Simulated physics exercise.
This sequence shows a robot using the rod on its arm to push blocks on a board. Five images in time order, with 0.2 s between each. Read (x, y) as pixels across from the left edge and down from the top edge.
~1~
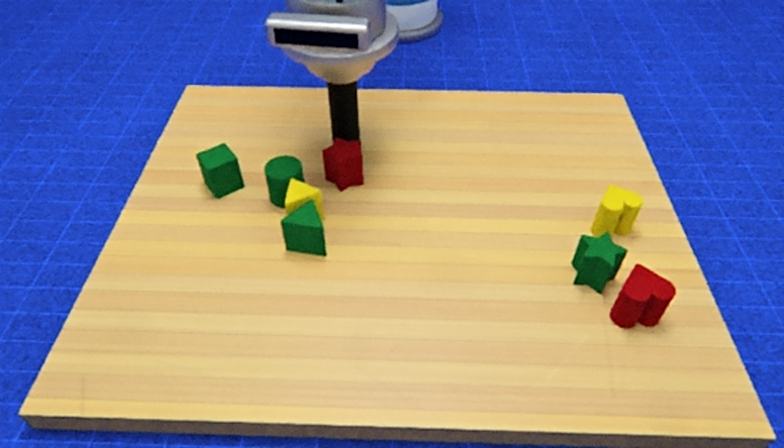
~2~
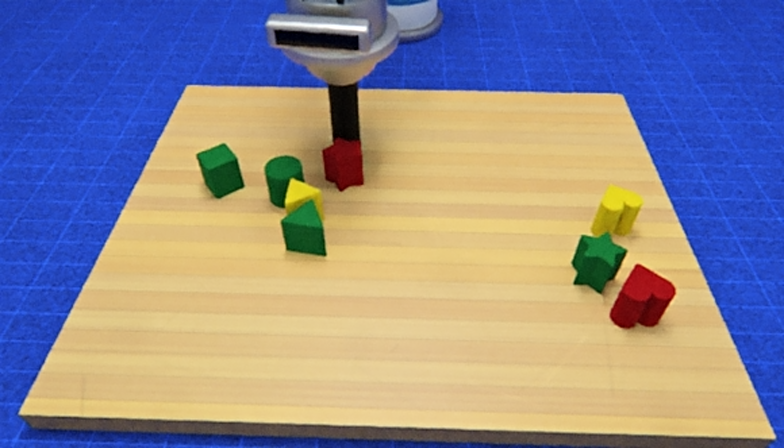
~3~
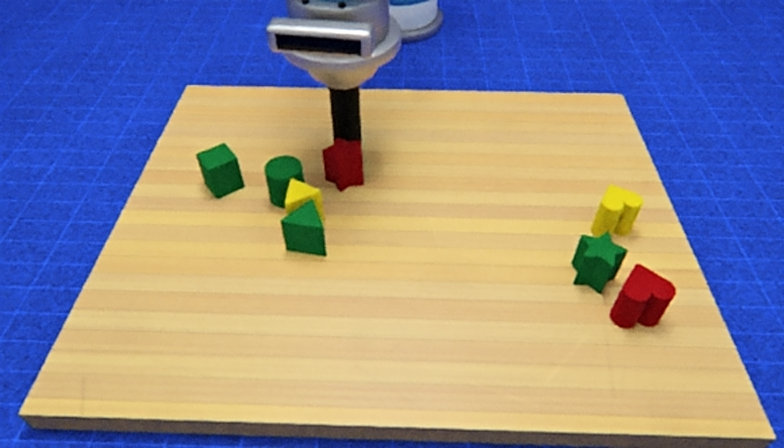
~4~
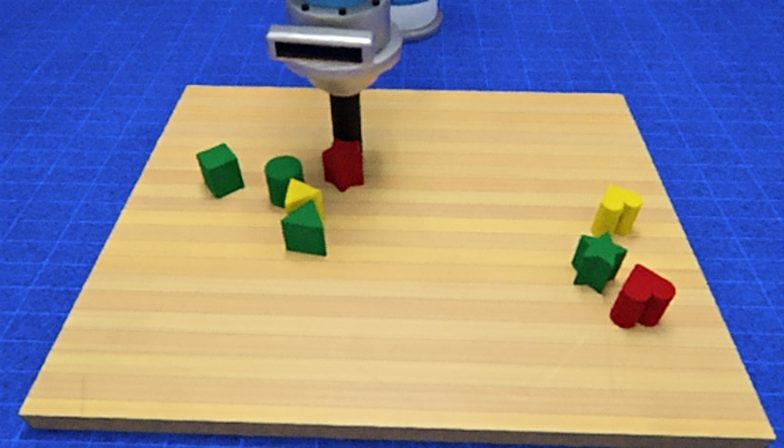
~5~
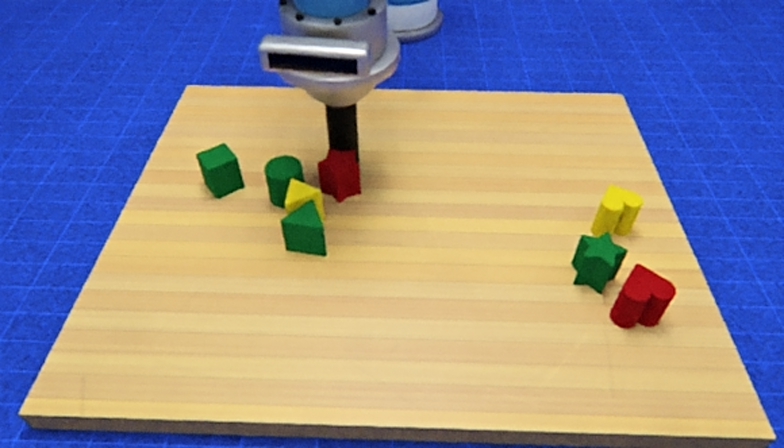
A light wooden board lies on a blue gridded surface, seen from above and in front by a still camera. Green blocks and a yellow triangle sit at the left near a red star-shaped block, while a yellow block, a green star and a red block stand at the right. The robot arm's black rod shifts slightly, then nudges the red star-shaped block a little nearer the viewer and slightly left.
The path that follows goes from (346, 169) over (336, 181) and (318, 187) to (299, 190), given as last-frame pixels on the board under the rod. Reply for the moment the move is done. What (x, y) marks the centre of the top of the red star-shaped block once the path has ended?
It is going to be at (330, 176).
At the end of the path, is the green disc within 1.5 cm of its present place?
No, I don't think so.
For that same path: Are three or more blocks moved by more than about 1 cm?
Final answer: No.
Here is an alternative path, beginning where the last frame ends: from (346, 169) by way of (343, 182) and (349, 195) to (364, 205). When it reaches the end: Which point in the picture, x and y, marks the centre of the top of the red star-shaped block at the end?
When the path ends, it will be at (339, 192).
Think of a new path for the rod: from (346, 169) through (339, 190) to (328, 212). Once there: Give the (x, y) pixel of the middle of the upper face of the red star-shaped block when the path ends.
About (324, 205).
The first path, step by step. Halfway along, rod at (327, 177); red star-shaped block at (331, 175), turned 20° anticlockwise.
At the end, rod at (297, 182); green disc at (261, 172); yellow triangle in place; red star-shaped block at (330, 176), turned 30° anticlockwise.
